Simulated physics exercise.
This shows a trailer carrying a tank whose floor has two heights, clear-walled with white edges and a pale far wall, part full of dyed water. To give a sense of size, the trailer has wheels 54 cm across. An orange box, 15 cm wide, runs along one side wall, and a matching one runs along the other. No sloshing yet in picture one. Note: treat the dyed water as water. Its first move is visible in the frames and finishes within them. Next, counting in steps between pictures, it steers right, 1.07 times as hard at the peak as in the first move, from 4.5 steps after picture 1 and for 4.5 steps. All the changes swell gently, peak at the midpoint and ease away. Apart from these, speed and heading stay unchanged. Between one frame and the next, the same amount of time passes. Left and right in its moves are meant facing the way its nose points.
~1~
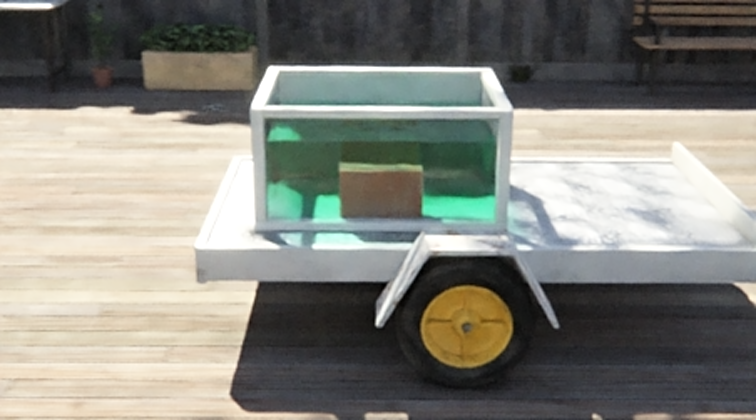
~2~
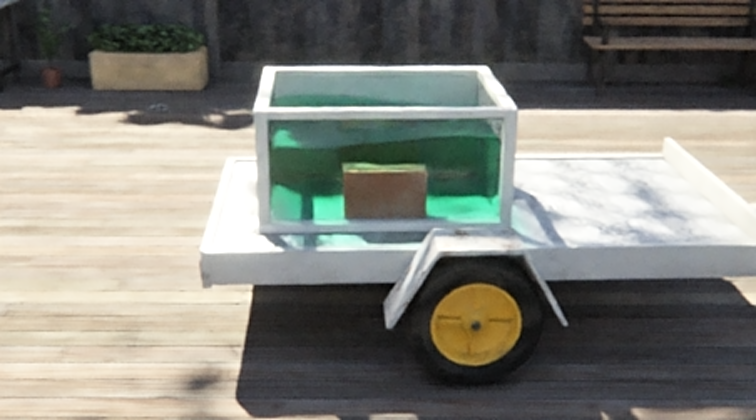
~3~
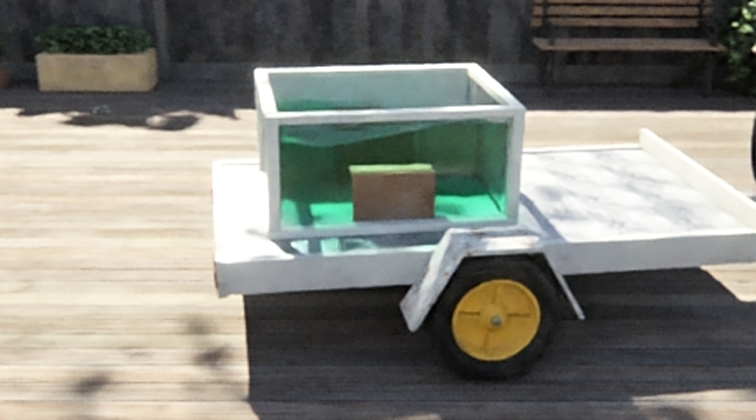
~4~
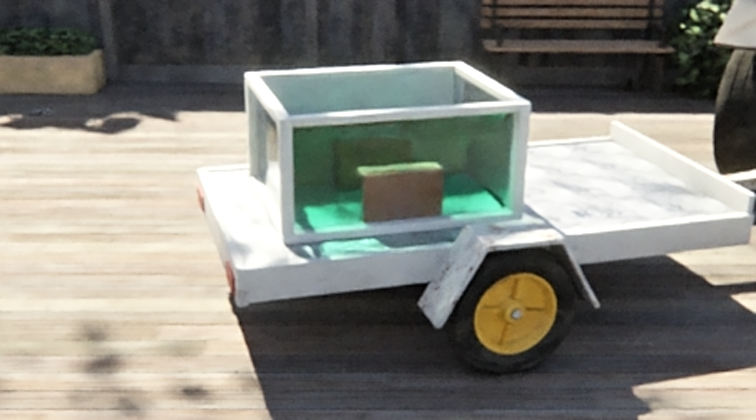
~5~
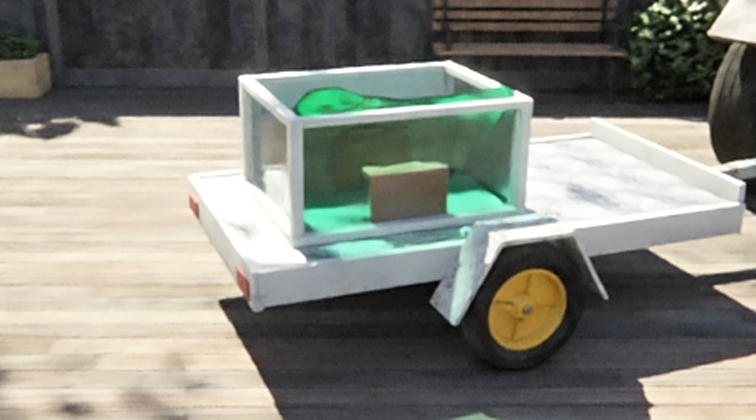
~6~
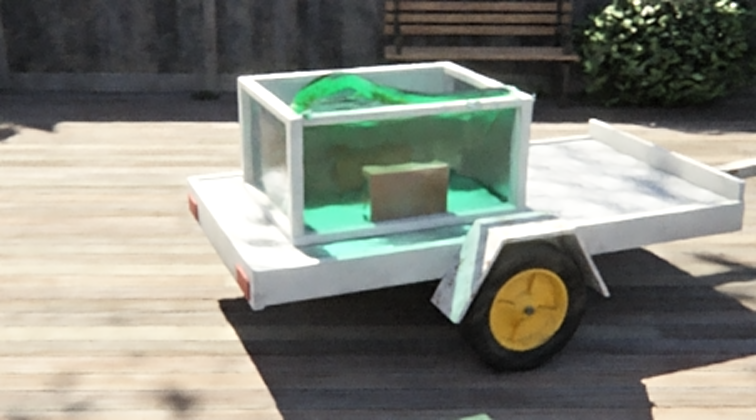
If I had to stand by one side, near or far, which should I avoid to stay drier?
Avoid the far side.
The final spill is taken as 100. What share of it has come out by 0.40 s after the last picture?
By then about 20 per cent is out.
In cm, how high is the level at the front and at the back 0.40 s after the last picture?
At the front 36 cm, at the back 42 cm.
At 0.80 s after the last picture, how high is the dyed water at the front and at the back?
Some 30 cm in front and some 34 cm behind.
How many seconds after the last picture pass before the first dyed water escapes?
First escape: Approx. 0.2 s.
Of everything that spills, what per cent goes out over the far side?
About 70 per cent.
Then, 0.40 s after the last picture, it stands 42 cm high behind and 35 cm in front; 4 per cent has gone over the near side.
Then, 0.80 s after the last picture, it stands 34 cm high behind and 30 cm in front; 8 per cent has gone over the near side and the far side, a little elsewhere.
Then, 1.30 s after the last picture, it stands 31 cm high behind and 29 cm in front; 15 per cent has gone mostly over the far side, some over the near side.
Then, 3.43 s after the last picture, 17 per cent has gone mostly over the far side, some over the near side; the far side has passed 11 per cent and the near side 4.
